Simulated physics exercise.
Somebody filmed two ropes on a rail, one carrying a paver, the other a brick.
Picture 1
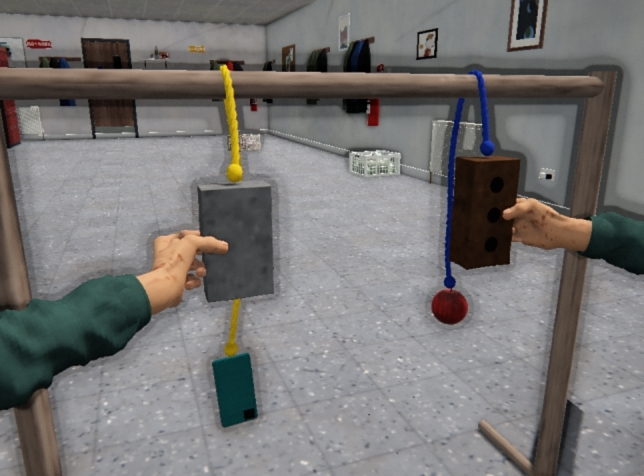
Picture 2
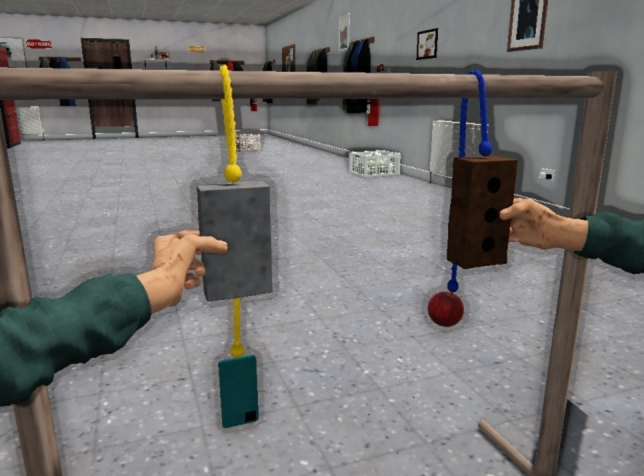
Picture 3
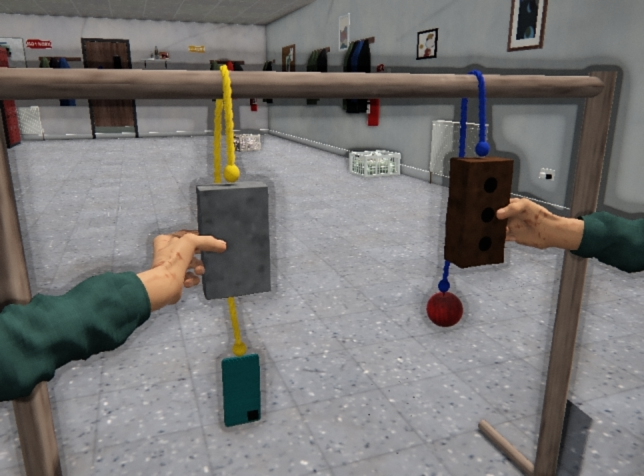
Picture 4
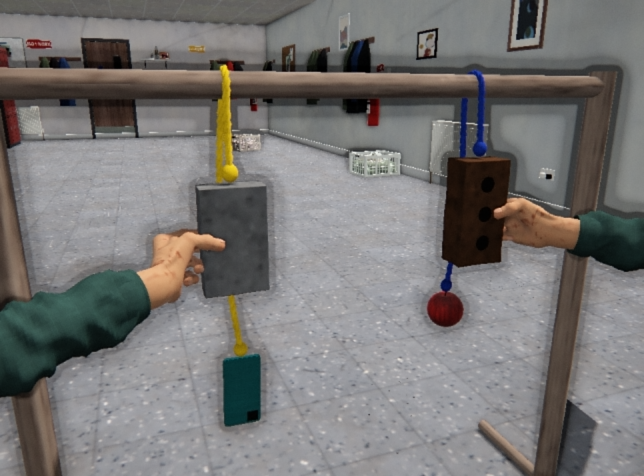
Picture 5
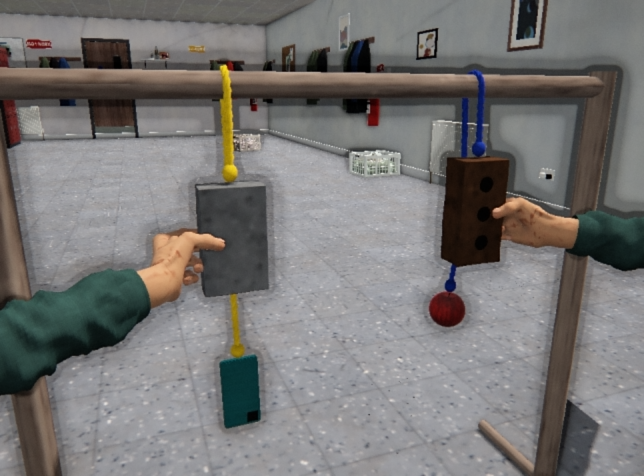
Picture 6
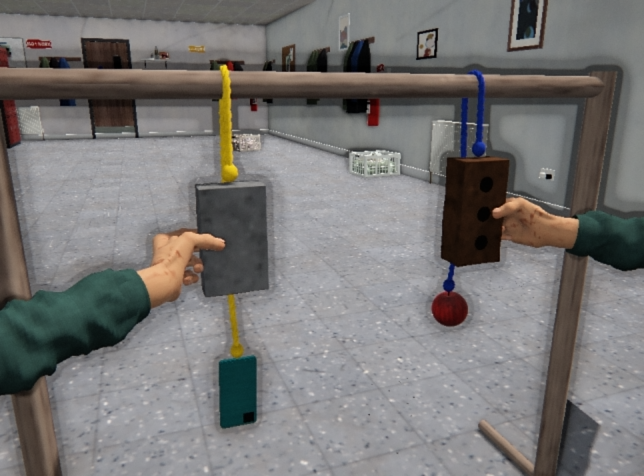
Two hands hold a gray block and a brown brick on ropes, barely moving them.
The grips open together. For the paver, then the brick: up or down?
The paver runs down to the floor; the brick drops.
Then, 0.42 s past the final frame, paver dropping near (243, 433); brick dropping near (457, 394).
Then, 0.78 s past the final frame, paver on the floor; brick on the floor.
When it is over, paver on the floor; brick on the floor. The paver drops and the brick pulls its rope through.
